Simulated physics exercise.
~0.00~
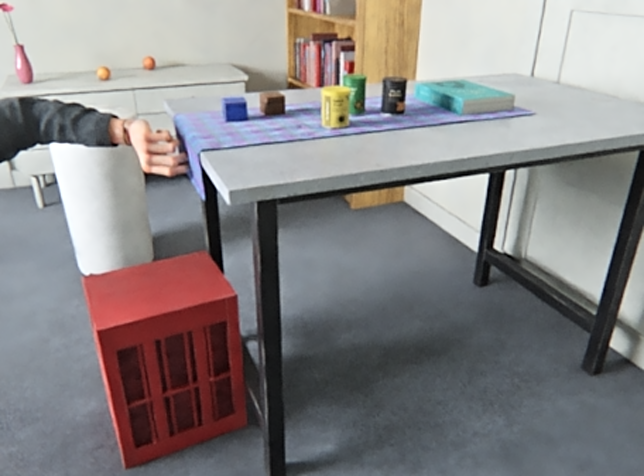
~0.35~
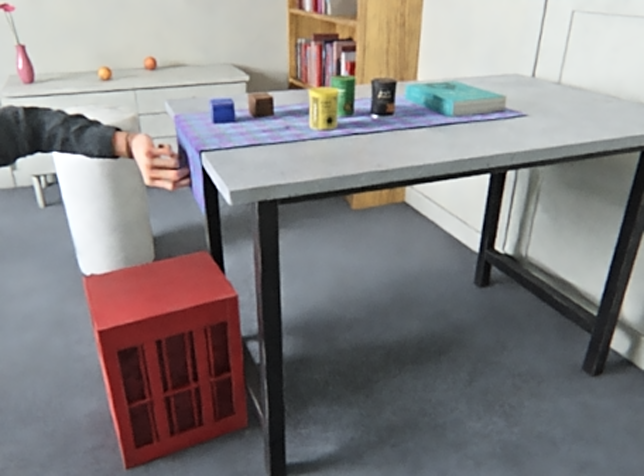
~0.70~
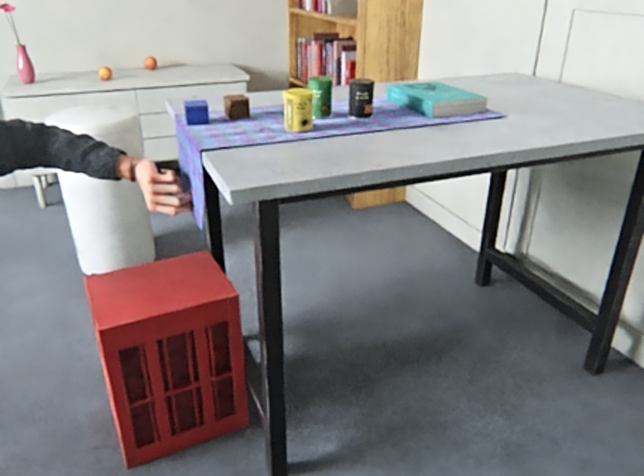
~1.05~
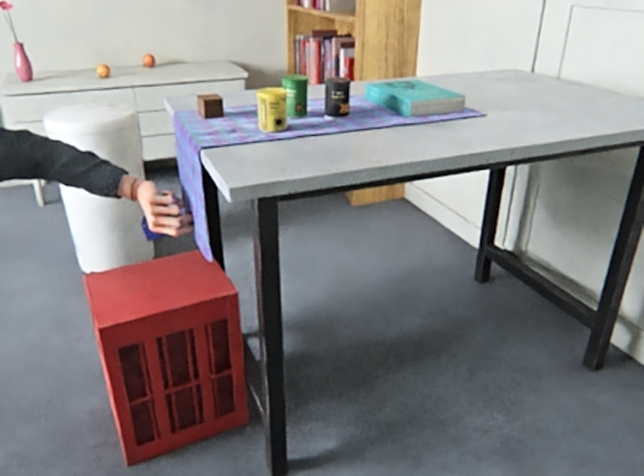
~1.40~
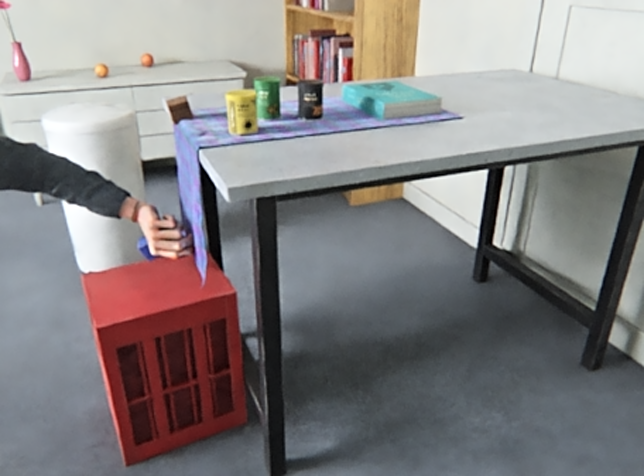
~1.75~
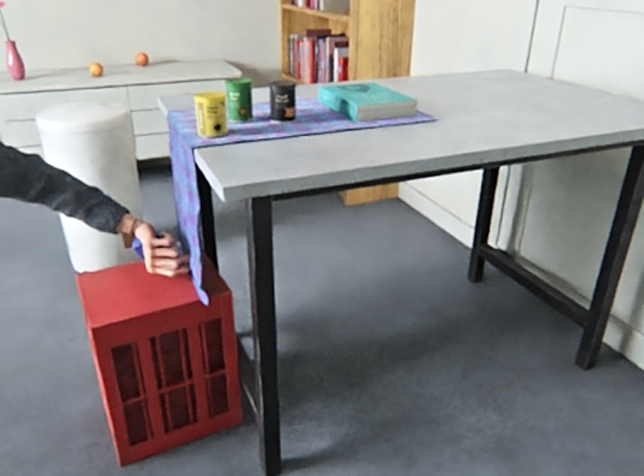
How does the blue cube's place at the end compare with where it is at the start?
At the start the blue cube rests on the runner on top of the table. By the end it is off the table, lower down and to the left, near the hand at the top of the red crate.
